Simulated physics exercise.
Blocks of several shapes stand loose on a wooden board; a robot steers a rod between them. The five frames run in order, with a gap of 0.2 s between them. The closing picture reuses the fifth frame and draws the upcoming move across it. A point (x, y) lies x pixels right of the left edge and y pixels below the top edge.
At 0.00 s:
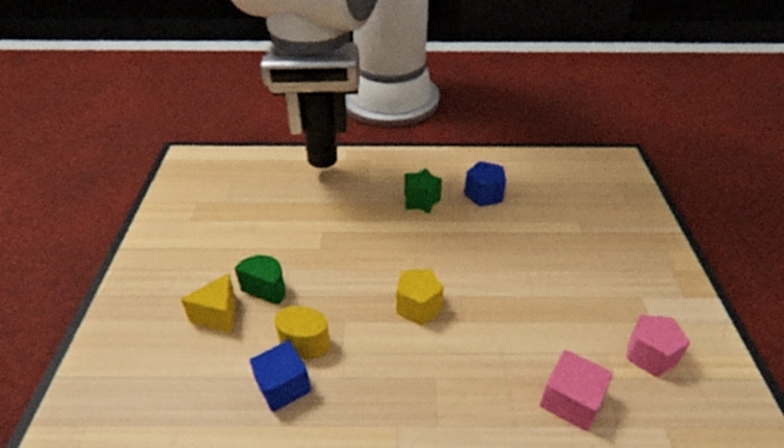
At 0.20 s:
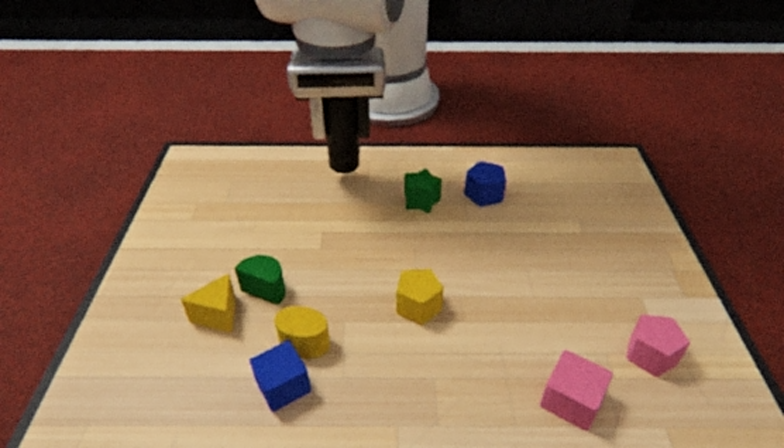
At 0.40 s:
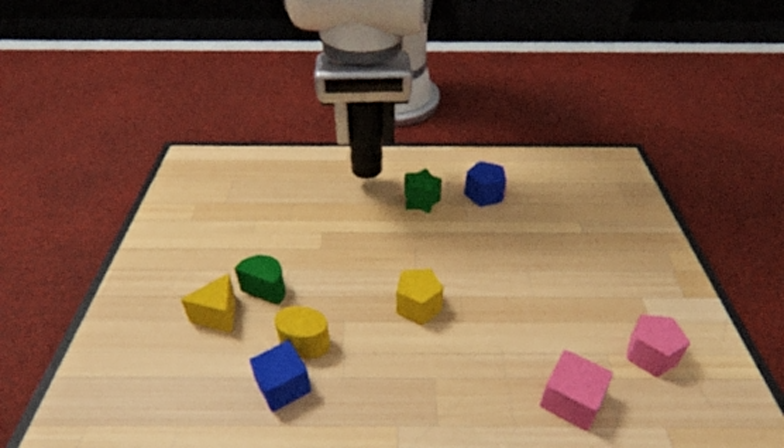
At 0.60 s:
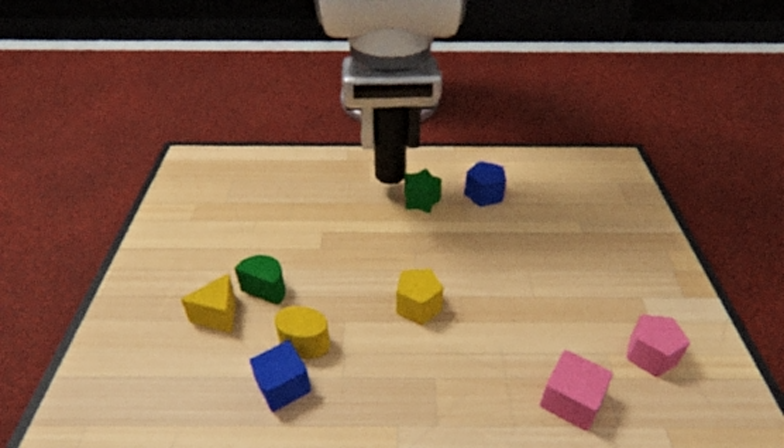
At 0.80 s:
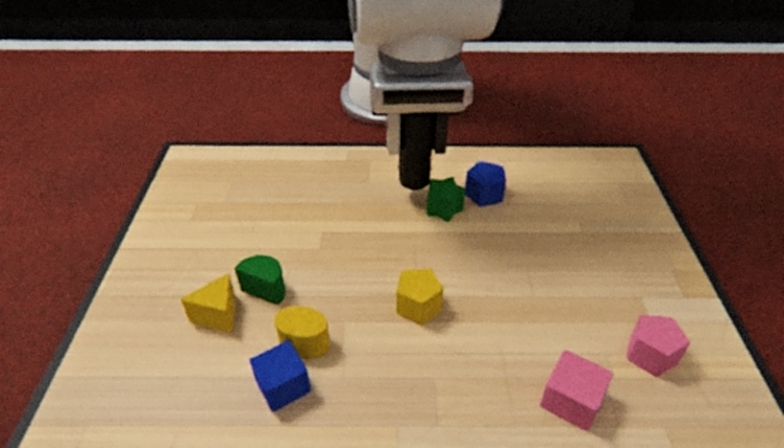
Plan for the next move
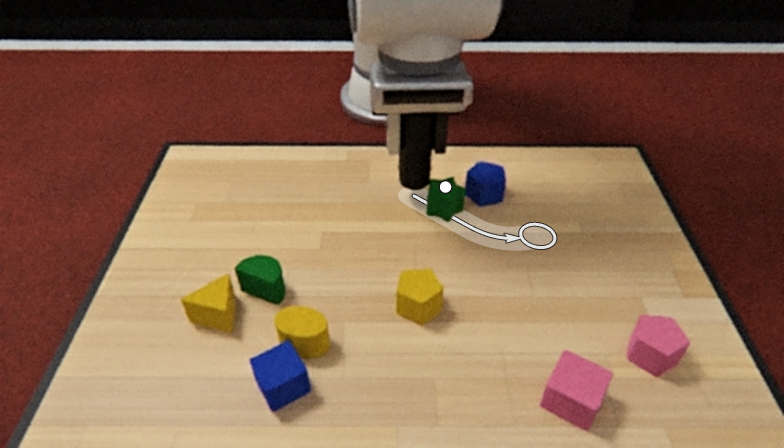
A robot arm moved its black rod rightward along the far side of a wooden board scattered with colored blocks, then pushed the green star block a little closer to the blue five-sided block.
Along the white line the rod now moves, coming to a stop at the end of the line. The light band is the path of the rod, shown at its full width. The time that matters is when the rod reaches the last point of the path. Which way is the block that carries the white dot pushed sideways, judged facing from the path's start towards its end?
Displaced right.
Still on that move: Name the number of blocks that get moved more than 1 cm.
Most likely one.
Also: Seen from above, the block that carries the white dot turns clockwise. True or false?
Answer: True.
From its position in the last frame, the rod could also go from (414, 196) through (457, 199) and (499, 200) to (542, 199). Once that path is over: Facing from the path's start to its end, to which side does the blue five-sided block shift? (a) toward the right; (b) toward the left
Choice b: Toward the left.
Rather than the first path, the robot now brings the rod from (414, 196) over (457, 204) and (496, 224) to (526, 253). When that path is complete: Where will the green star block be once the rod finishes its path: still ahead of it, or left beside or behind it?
It keeps leading.
Path on the board, from (414, 196) over (450, 216) and (490, 235) to (538, 236); the dot is on the green star block.
The first path, step by step. One third of the way, rod at (453, 202); green star block at (487, 208).
Two thirds of the way, rod at (493, 221); green star block at (529, 229).
At the end, rod at (541, 221); green star block at (556, 236), turned 70° clockwise; blue five-sided block in place.
